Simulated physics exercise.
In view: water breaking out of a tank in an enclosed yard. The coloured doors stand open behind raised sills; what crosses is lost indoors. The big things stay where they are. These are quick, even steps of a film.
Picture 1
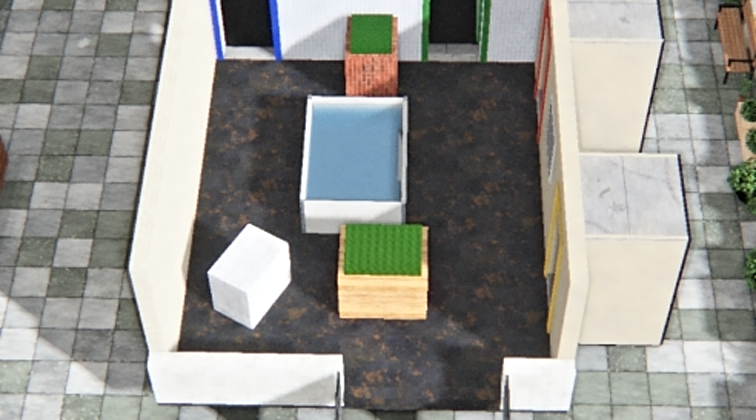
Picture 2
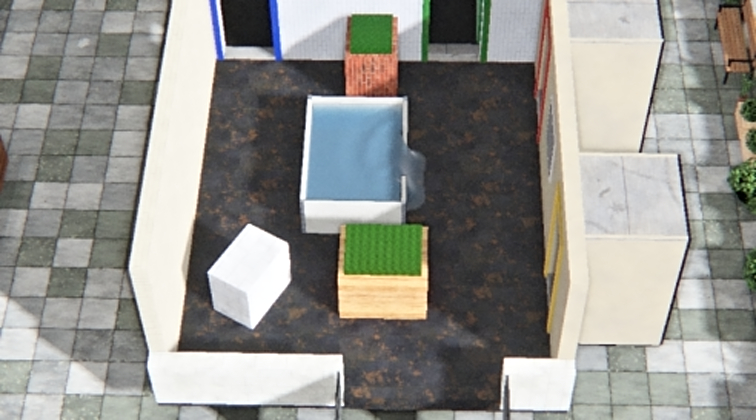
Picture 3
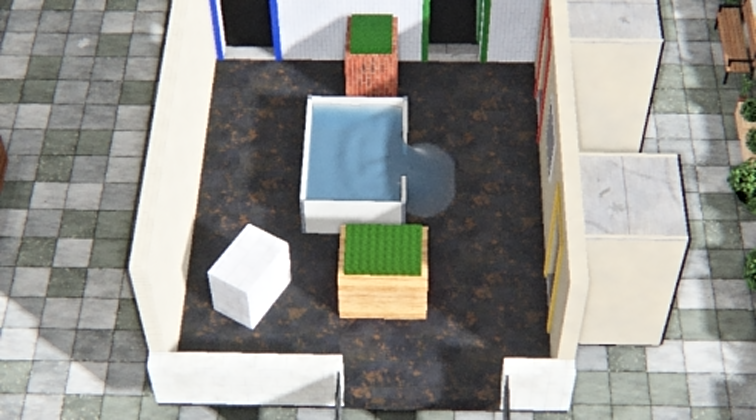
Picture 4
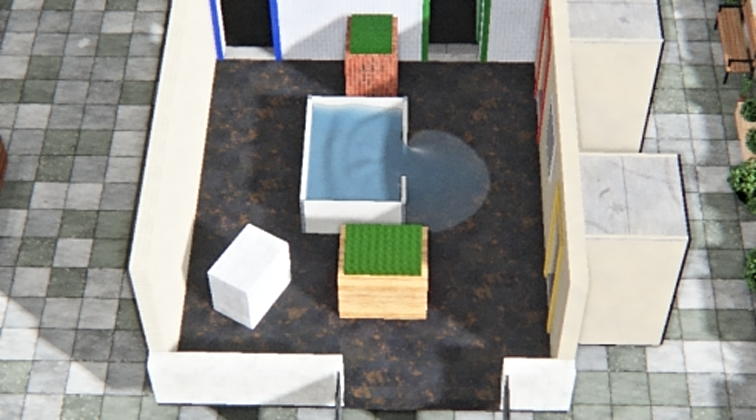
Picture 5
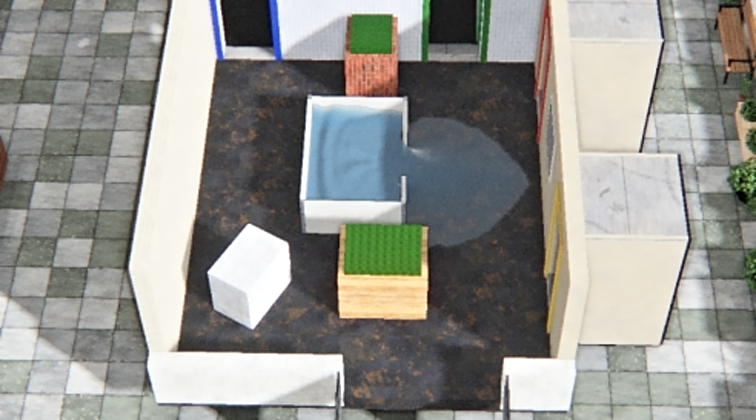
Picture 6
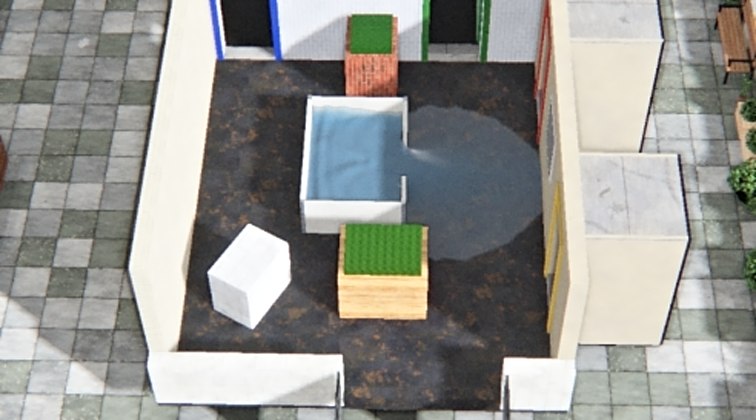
To begin with, a white-walled tank of still blue water stands in an enclosed dark-floored yard, among grass-topped blocks and a tilted white box. Water breaks out through a gap in its right side, then fans across the floor, spreading wider until it reaches the right wall.
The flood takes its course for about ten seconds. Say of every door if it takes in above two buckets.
In the end: The red door stays under that; the green door stays under that; the yellow door stays under that; the blue door stays under that.
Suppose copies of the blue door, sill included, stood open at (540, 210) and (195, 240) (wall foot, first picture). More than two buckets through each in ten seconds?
In that order: Takes more, keeps below it.
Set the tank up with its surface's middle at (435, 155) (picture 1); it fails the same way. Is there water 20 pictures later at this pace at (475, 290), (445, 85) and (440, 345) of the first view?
As listed: Flooded, covered, awash.
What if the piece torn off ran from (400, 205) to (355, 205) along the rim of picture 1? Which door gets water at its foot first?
It is the yellow-painted one.
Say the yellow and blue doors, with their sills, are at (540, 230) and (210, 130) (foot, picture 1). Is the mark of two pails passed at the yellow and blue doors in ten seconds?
One by one: Yellow floods; blue is under.
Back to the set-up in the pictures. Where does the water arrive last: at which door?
Last comes the blue one.
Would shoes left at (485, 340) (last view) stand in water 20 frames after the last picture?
There: Wet.
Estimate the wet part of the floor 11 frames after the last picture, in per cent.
About 30 per cent.
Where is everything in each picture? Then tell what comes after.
In the first frame, the water tank at (355, 152) is whole and still.
In the second frame, water pours out at (402, 171) and has run to (415, 154).
In the third frame, water pours out at (402, 172) and has run to (448, 160).
In the fourth frame, the front is at (485, 189), out from the gap at (402, 172).
In the fifth frame, the front is at (522, 175), out from the gap at (402, 172).
In the sixth frame, water pours out at (402, 171) and has run to (542, 207).
A moment on, water covers 25 % of the floor; the red door wet at the sill, nothing in, the green door not reached, the yellow door wet at the sill, nothing in, the blue door not reached.
Next, water covers 30 % of the floor; the red door wet at the sill, nothing in, the green door wet at the sill, nothing in, the yellow door wet at the sill, nothing in, the blue door not reached.
Then, water covers 45 % of the floor; the red door under two buckets in, the green door wet at the sill, nothing in, the yellow door under two buckets in, the blue door not reached.
Later, water covers 65 % of the floor; the red door under two buckets in, the green door wet at the sill, nothing in, the yellow door under two buckets in, the blue door wet at the sill, nothing in.
In the end, water covers 80 % of the floor; the red door under two buckets in, the green door wet at the sill, nothing in, the yellow door under two buckets in, the blue door under two buckets in.
